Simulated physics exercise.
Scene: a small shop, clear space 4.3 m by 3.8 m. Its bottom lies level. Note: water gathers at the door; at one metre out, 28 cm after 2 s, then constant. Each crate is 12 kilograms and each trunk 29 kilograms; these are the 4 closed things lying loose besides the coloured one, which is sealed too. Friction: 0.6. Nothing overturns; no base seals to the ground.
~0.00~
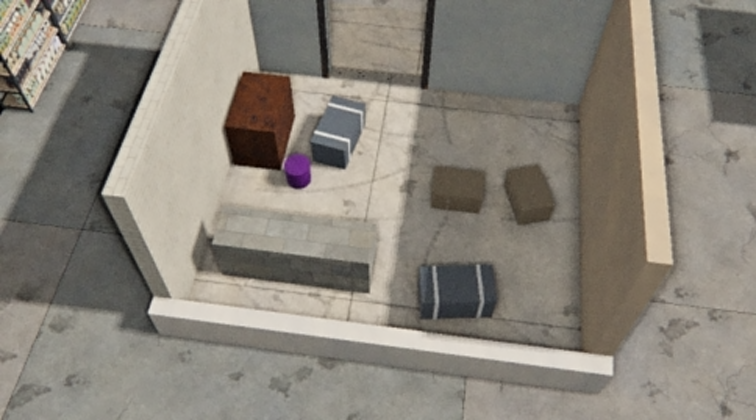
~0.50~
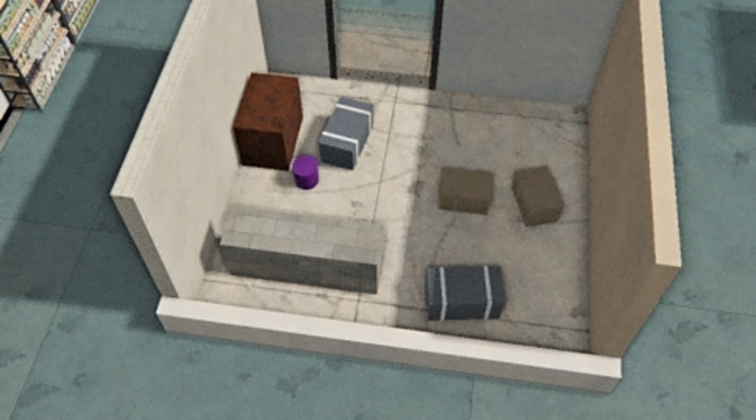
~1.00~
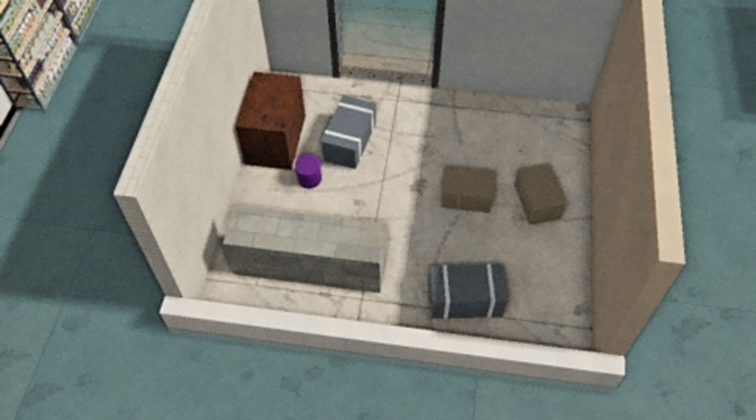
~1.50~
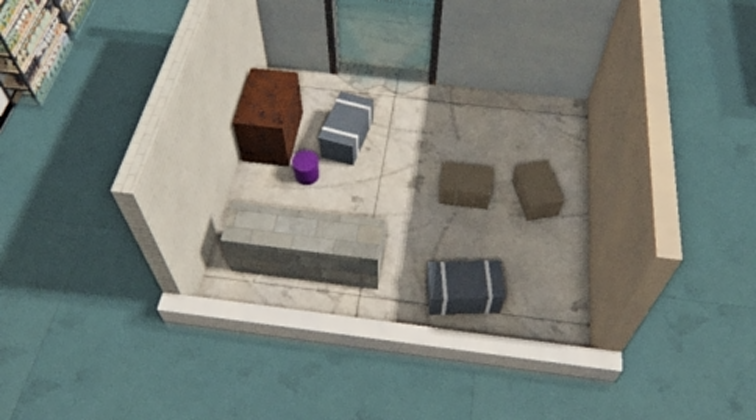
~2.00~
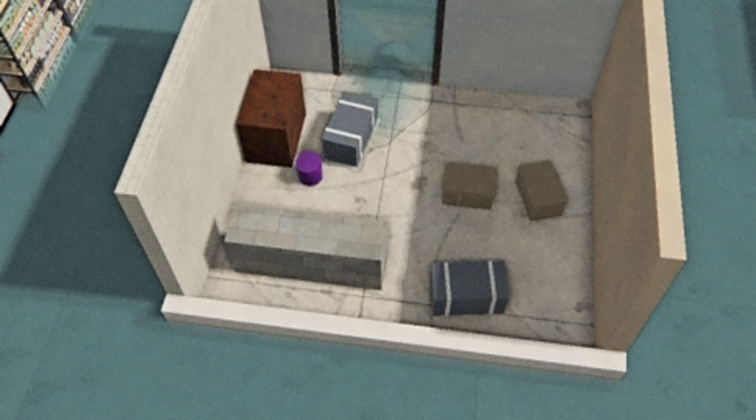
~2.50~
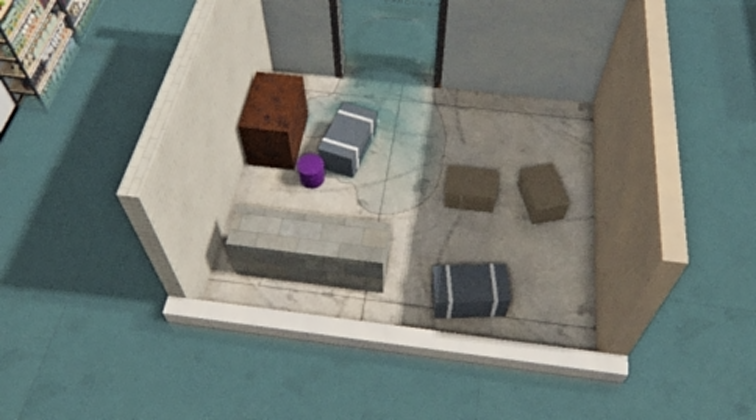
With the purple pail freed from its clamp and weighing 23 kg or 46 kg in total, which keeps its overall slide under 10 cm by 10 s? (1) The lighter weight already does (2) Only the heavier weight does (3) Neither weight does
Only the heavier weight does (2).
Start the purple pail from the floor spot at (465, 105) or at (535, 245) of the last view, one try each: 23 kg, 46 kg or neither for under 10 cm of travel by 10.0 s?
The first try gives success with both; the second gives success with both.
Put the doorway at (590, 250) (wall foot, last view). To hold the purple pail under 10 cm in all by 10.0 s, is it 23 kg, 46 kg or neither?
The light one suffices.
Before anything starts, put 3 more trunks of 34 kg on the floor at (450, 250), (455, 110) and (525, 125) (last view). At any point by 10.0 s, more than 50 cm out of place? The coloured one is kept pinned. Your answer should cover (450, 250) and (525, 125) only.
Order as asked: Goes beyond / stays within.
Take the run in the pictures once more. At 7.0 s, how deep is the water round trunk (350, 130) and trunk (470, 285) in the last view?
Roughly 13 and 14 cm.
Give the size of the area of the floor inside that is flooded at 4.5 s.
Somewhere about 13 m2, give or take.
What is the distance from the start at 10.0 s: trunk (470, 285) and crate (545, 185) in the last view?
200 cm and 200 cm respectively.
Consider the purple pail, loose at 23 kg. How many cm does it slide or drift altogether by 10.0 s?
30 cm in all.
After 3.5 s the purple pail would be 12 cm from its start with 23 kg and 1 cm from its start with 46 kg; 13 cm of water round it then.
After 4.5 s the purple pail would be 27 cm from its start with 23 kg and 1 cm from its start with 46 kg; 8 cm of water round it then.
After 7.0 s the purple pail would be 27 cm from its start with 23 kg and 1 cm from its start with 46 kg; 13 cm of water round it then.
After 10.0 s the purple pail would be 27 cm from its start with 23 kg and 1 cm from its start with 46 kg; 16 cm of water round it then.
